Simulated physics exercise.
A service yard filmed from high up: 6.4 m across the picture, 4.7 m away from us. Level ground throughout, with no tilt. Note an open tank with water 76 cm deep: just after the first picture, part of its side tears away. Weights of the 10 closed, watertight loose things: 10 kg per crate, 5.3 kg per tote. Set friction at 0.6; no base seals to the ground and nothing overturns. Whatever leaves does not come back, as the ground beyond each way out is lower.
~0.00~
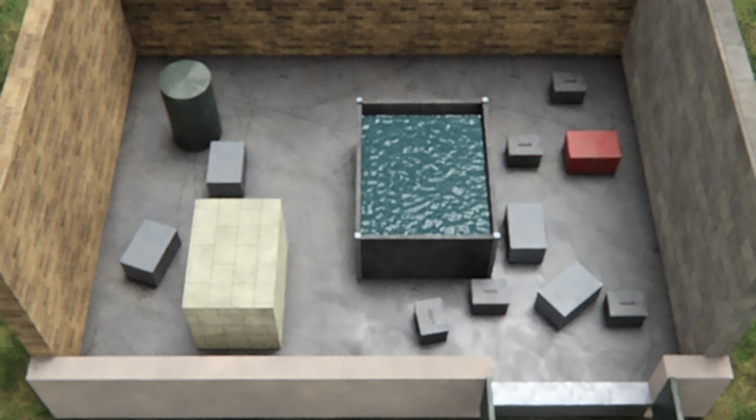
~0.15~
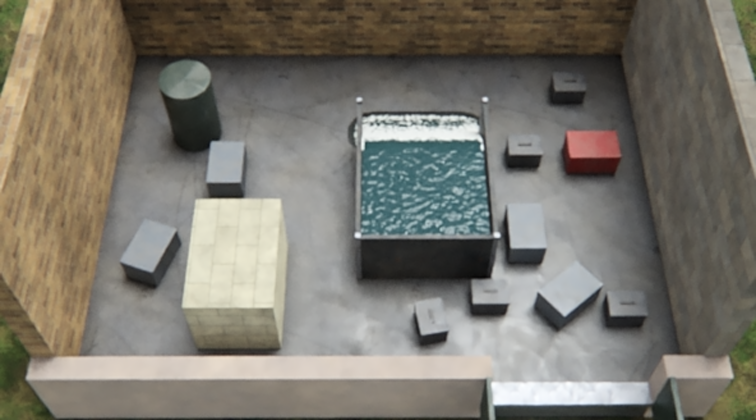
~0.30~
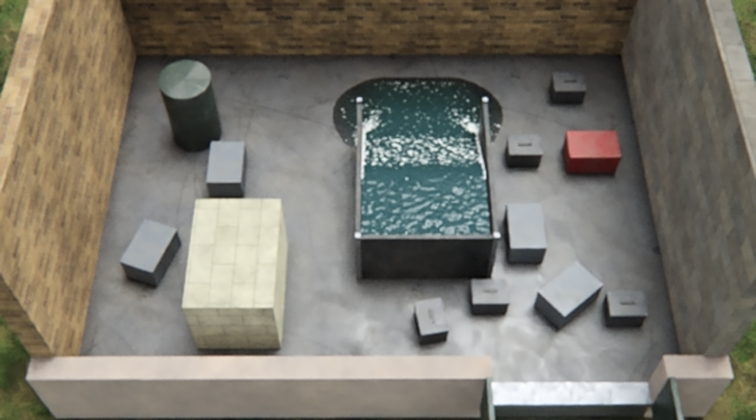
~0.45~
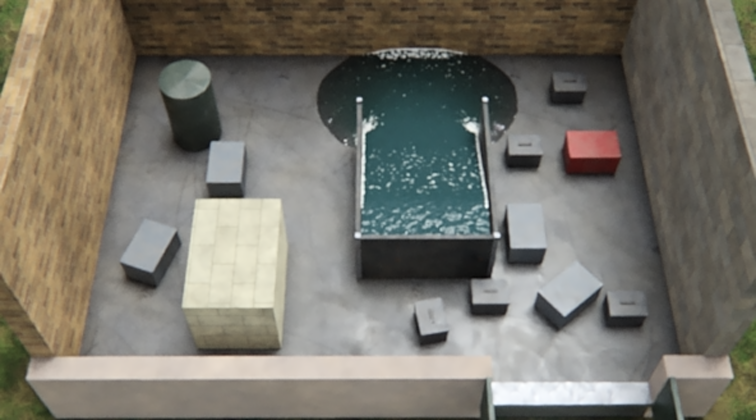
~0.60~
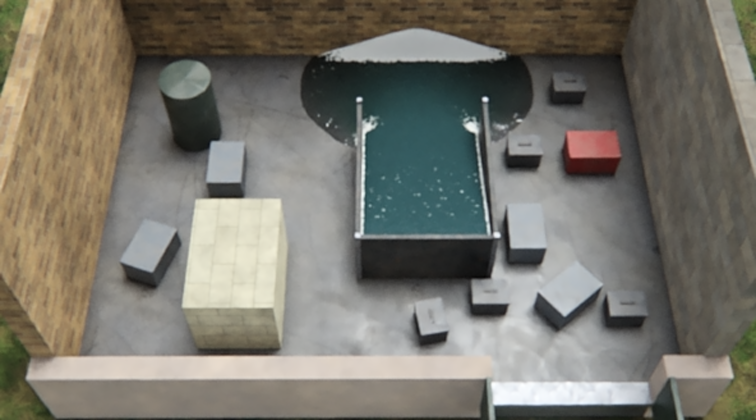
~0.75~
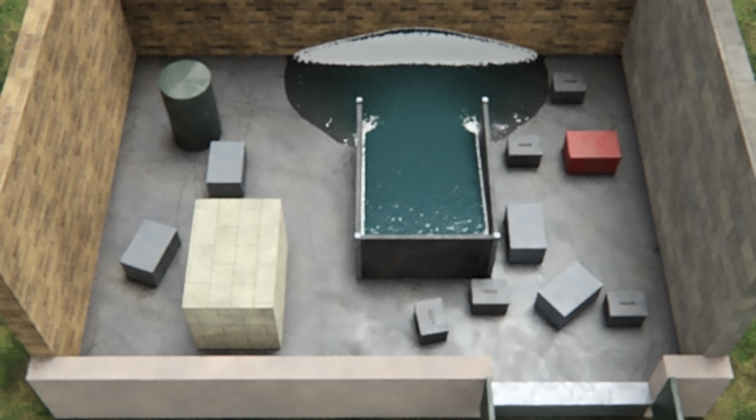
To begin with, an open tank of rippling water stands in a walled yard among grey blocks, a red crate, a pale block and a dark green cylinder. The tank's far side gives way and water pours out, then spreads across the floor to the back wall, while the surrounding objects stay put.
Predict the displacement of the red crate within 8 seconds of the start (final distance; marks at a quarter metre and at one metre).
Its move will be long.
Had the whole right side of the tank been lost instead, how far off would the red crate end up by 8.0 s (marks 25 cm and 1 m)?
I'd expect the red crate to have ended up far off.
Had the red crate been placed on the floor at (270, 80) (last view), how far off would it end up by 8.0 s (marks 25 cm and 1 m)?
By that time it is swept a long way.
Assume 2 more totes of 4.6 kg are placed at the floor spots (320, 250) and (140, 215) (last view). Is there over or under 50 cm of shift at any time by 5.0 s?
In the order asked: Shy of the mark; clear of the mark.
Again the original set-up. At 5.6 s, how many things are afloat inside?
Then: 5.
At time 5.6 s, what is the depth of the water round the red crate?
Close to 6 centimetres.
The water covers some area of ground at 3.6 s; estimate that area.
Flooded: Near 23 m2.
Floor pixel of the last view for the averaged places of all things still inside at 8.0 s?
Around (456, 278).
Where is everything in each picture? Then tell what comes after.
In the first picture, the red crate at (594, 144) rests on the ground; 2.4 m2 under water; 0 of 10 have shifted.
In the second picture, the red crate at (594, 144), on the bottom; water covers 3.3 m2; 0 of 10 have shifted.
In the third picture, the red crate at (594, 144) rests on the ground; water covers 4.5 m2; 0 of 10 have shifted.
In the fourth picture, the red crate at (594, 144), on the bottom; water covers 5.8 m2; 0 of 10 have shifted.
In the fifth picture, the red crate at (594, 144), on the bottom; water covers 6.4 m2; 0 of 10 have shifted.
In the sixth picture, the red crate at (594, 144), on the bottom; 6.8 m2 under water; 0 of 10 have shifted.
After 1.6 s the red crate is near (594, 144), 0.0 m from its start, aground; 0 of 10 are out; 0 afloat.
After 3.6 s the red crate is near (539, 203), 1.1 m from its start, aground; 1 of 10 are out; 0 afloat.
After 5.6 s the red crate is near (542, 212), 1.2 m from its start, afloat; 1 of 10 are out; 5 afloat.
After 8.0 s the red crate is near (570, 310), 2.3 m from its start, afloat; 1 of 10 are out; 9 afloat.
